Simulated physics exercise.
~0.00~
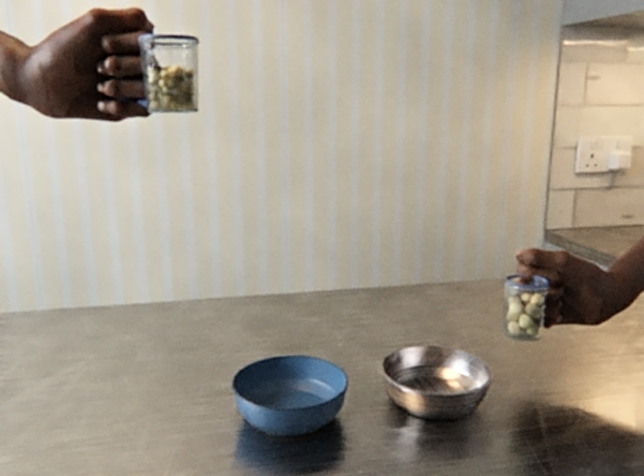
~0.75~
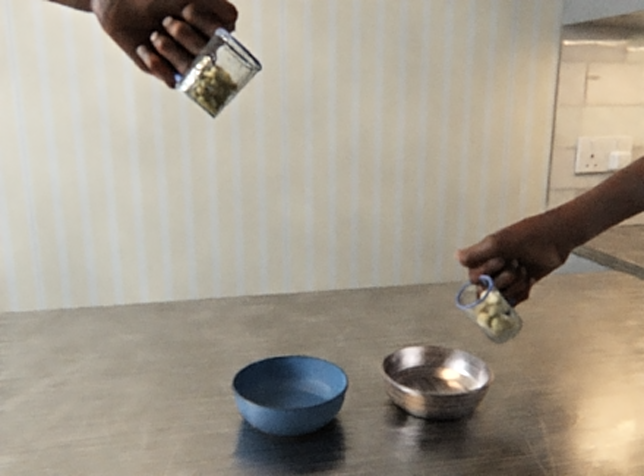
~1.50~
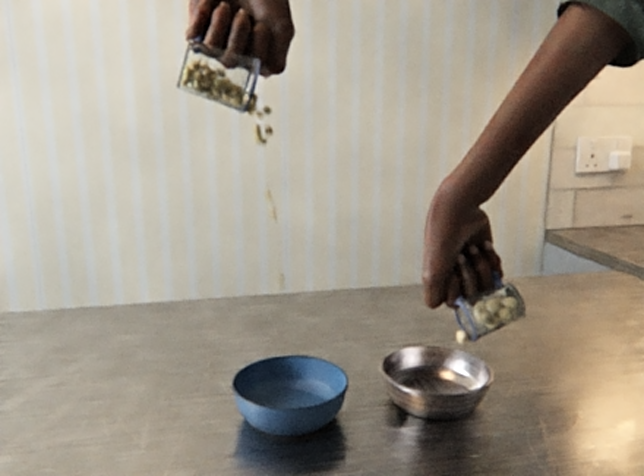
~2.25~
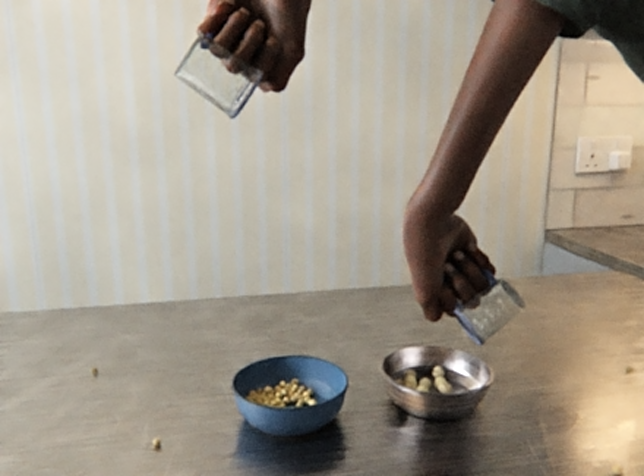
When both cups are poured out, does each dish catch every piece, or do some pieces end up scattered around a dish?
A few pieces end up scattered on the counter around the blue dish on the left. The metal dish on the right holds every piece poured from its cup.
